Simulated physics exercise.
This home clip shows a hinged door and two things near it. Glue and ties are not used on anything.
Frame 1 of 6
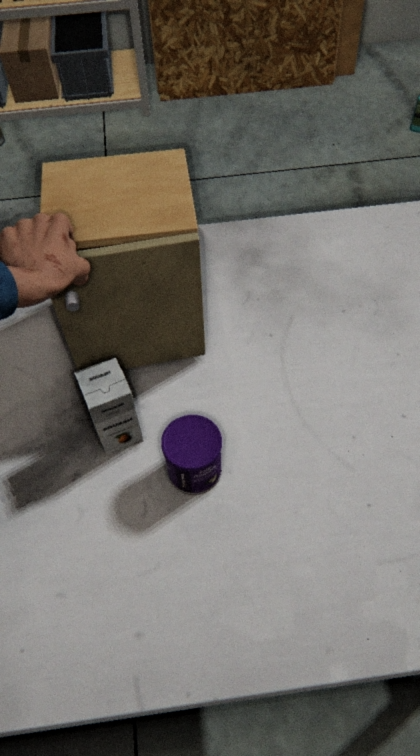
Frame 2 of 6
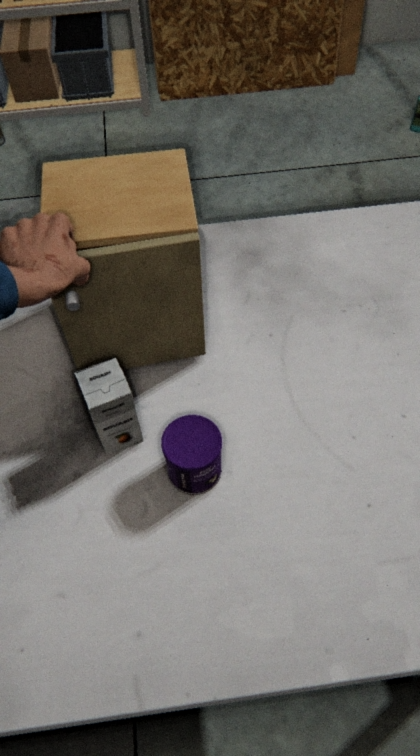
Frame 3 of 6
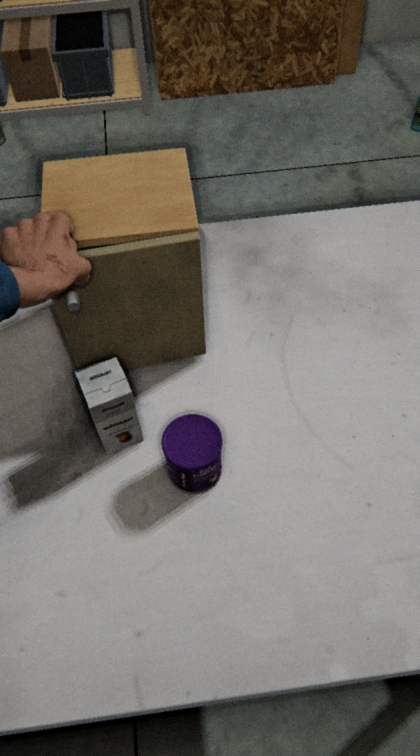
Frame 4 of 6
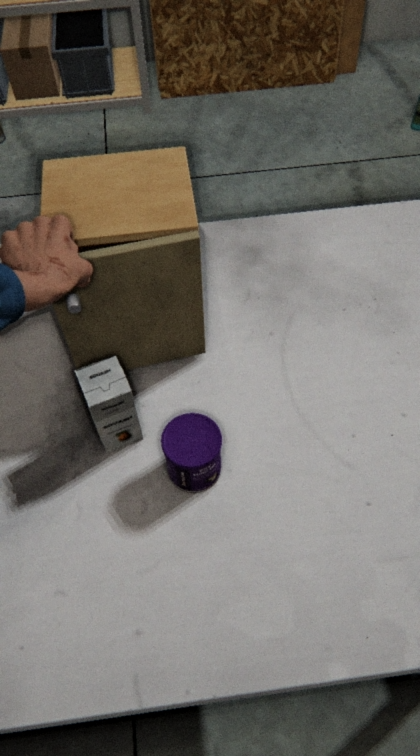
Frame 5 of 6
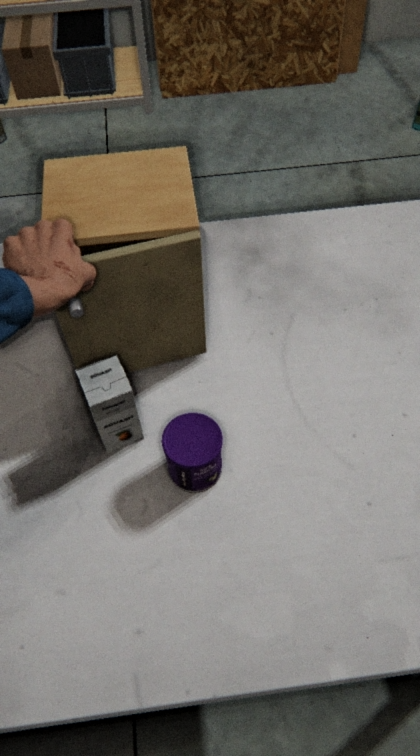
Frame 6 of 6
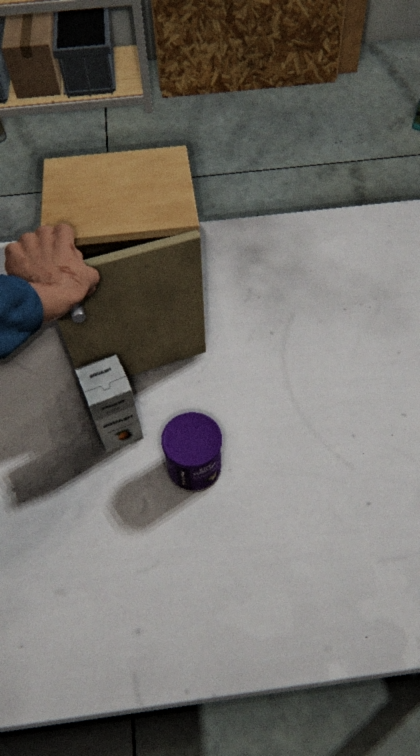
Hand gripping the edge of a wooden box's door and pulling it slightly open behind a white carton and purple pot.
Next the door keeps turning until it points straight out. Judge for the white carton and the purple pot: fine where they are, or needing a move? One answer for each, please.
Verdict - white carton: Needs a move; purple pot: Needs a move.
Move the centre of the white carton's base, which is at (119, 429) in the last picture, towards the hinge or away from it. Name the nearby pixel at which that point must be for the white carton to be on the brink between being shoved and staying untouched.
About (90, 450).
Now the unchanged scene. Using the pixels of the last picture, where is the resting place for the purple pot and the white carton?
(296, 485), then (244, 460).
Then, 0.84 s on from there, door 41° open; white carton displaced about its own width near (130, 425); purple pot at rest near (193, 453).
Then, 1.34 s on from there, door 58° open; white carton displaced about its own width near (165, 444); purple pot displaced a little near (218, 464).
Then, 1.90 s on from there, door 77° open; white carton displaced well along near (212, 456); purple pot displaced about its own width near (265, 476).
In the end, the white carton is pushed along, near (244, 460); the purple pot is pushed along, near (297, 484).
